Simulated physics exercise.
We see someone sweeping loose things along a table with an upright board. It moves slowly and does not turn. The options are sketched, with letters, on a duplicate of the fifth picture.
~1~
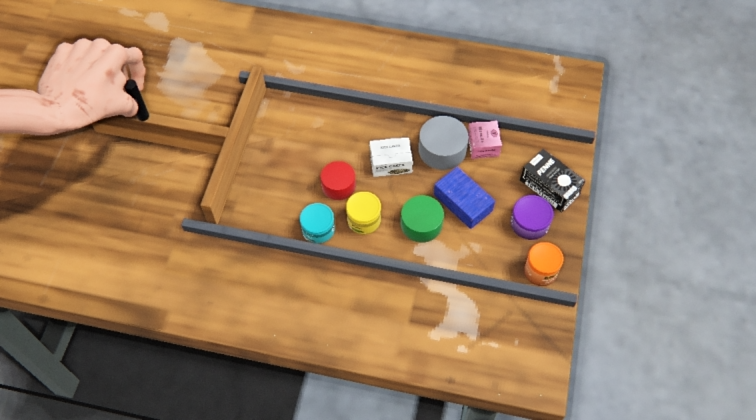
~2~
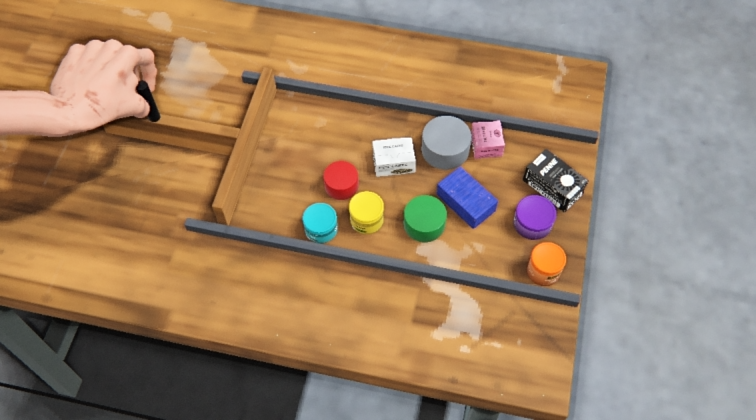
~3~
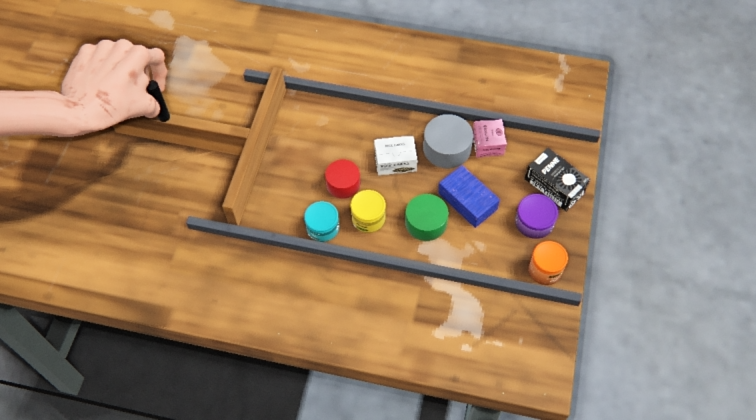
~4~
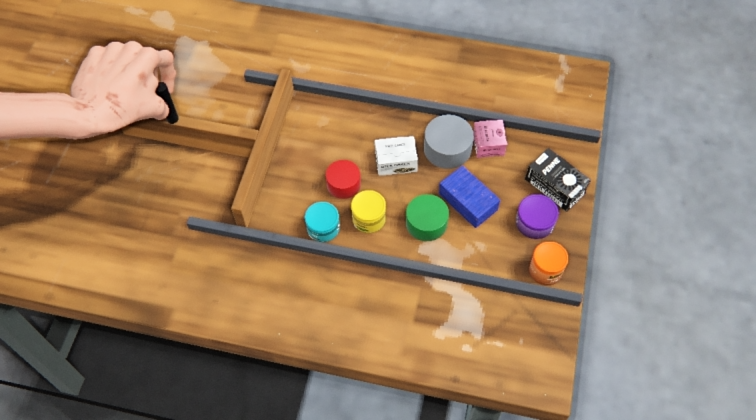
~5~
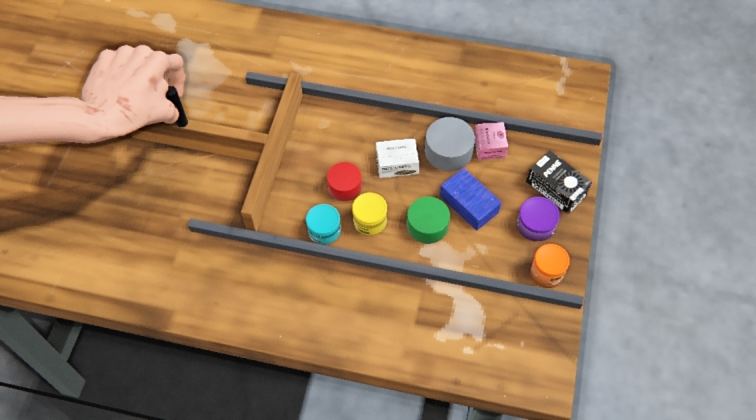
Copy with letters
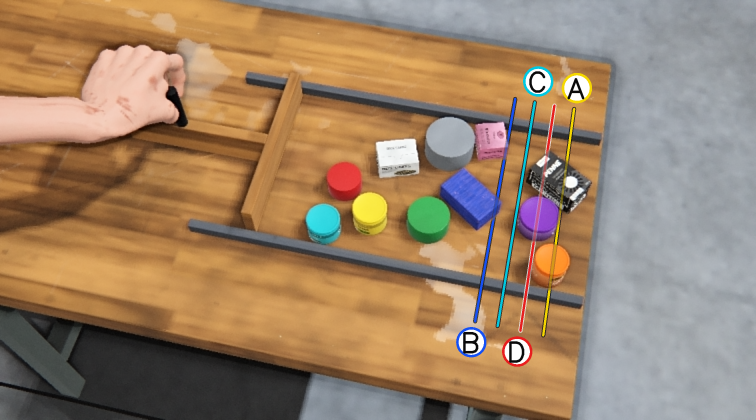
A wooden board, held upright by a hand gripping its long handle, slides slowly to the right between two dark rails on a table, drawing nearer to a loose group of colourful pots, boxes and packets that stay still.
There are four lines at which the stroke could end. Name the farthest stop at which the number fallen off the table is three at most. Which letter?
No farther than C.
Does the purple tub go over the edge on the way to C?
Yes.
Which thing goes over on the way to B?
The purple tub.
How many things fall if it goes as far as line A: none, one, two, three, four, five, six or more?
In all, six or more.
On the marked copy, A at (560, 213); B at (497, 202); C at (518, 206); D at (539, 210).
Taking C. A third of the way, board (358, 155); turquoise jar (363, 236); yellow jar (387, 214).
Two thirds of the way, board (447, 171); purple tub (555, 227); pink packet (529, 140).
When it is over, board (518, 185); purple tub over the edge; black packet (596, 185); one fallen.
As for the rest, A drops six; B is within the limit but short; D drops five.
